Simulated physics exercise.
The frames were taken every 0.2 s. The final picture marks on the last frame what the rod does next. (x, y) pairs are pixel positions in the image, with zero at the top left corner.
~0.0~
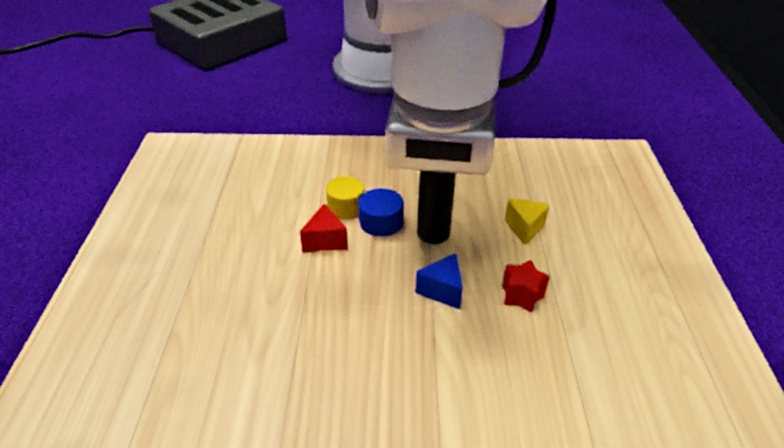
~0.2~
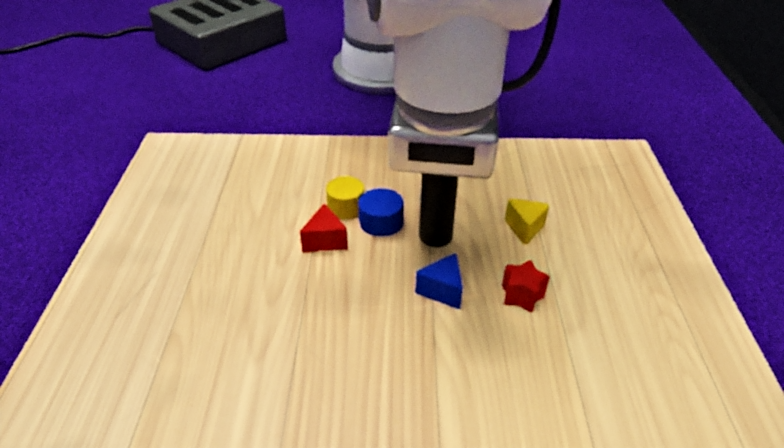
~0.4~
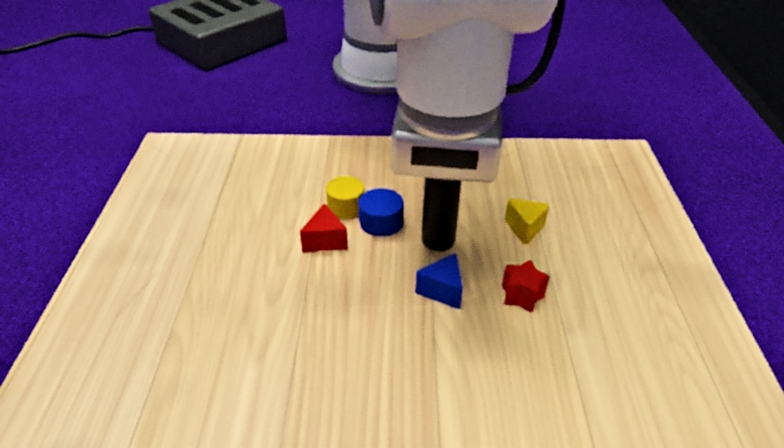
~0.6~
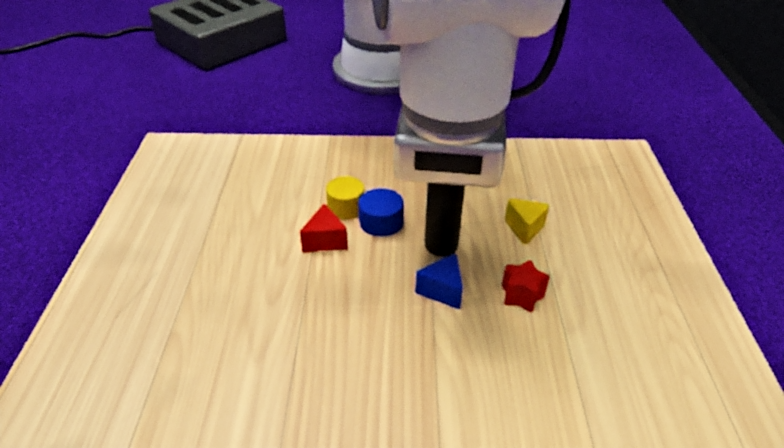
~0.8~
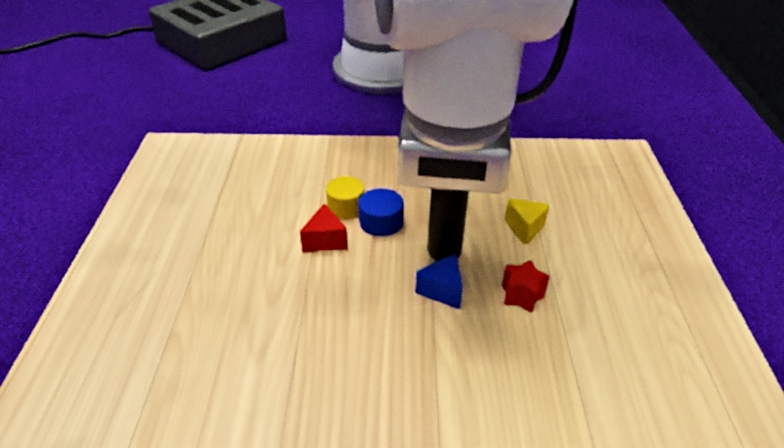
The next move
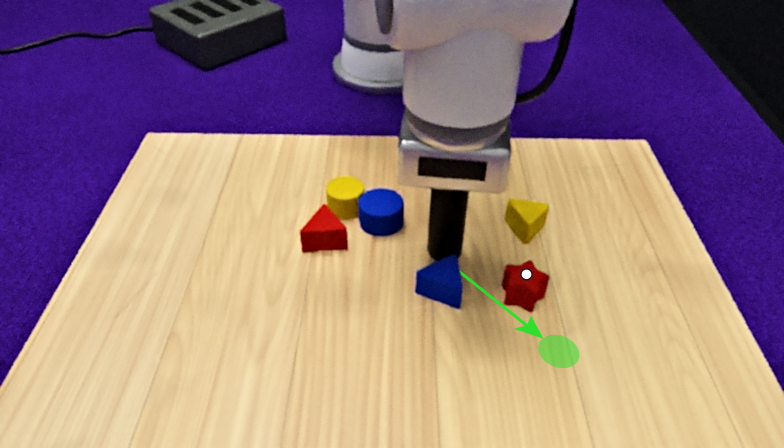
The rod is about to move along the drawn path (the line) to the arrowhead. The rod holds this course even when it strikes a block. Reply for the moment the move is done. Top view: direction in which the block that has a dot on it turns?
Twists anticlockwise.
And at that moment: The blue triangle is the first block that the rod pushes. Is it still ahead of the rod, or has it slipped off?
When the path is over, you would find the blue triangle off to the side or behind the rod.
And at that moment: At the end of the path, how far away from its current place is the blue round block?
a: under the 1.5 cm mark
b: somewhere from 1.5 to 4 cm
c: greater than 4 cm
Correct choice: A.
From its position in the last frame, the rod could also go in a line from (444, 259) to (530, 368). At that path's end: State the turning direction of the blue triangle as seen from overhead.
I'd predict that, seen from above, the blue triangle rotates clockwise.
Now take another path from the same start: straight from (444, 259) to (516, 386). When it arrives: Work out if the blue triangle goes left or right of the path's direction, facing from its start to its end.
Heads right.
Path on the board, from (444, 259) directly to (559, 351); the dot is on the red star-shaped block.
On the path given first. One third of the way, rod (480, 278); blue triangle (452, 281), turned 65° clockwise.
Two thirds of the way, rod (520, 310); blue triangle (452, 282), turned 70° clockwise; red star-shaped block (545, 279), turned 45° anticlockwise.
At the end, rod (561, 343); blue round block in place; blue triangle (452, 282), turned 70° clockwise; red star-shaped block (547, 280), turned 50° anticlockwise.
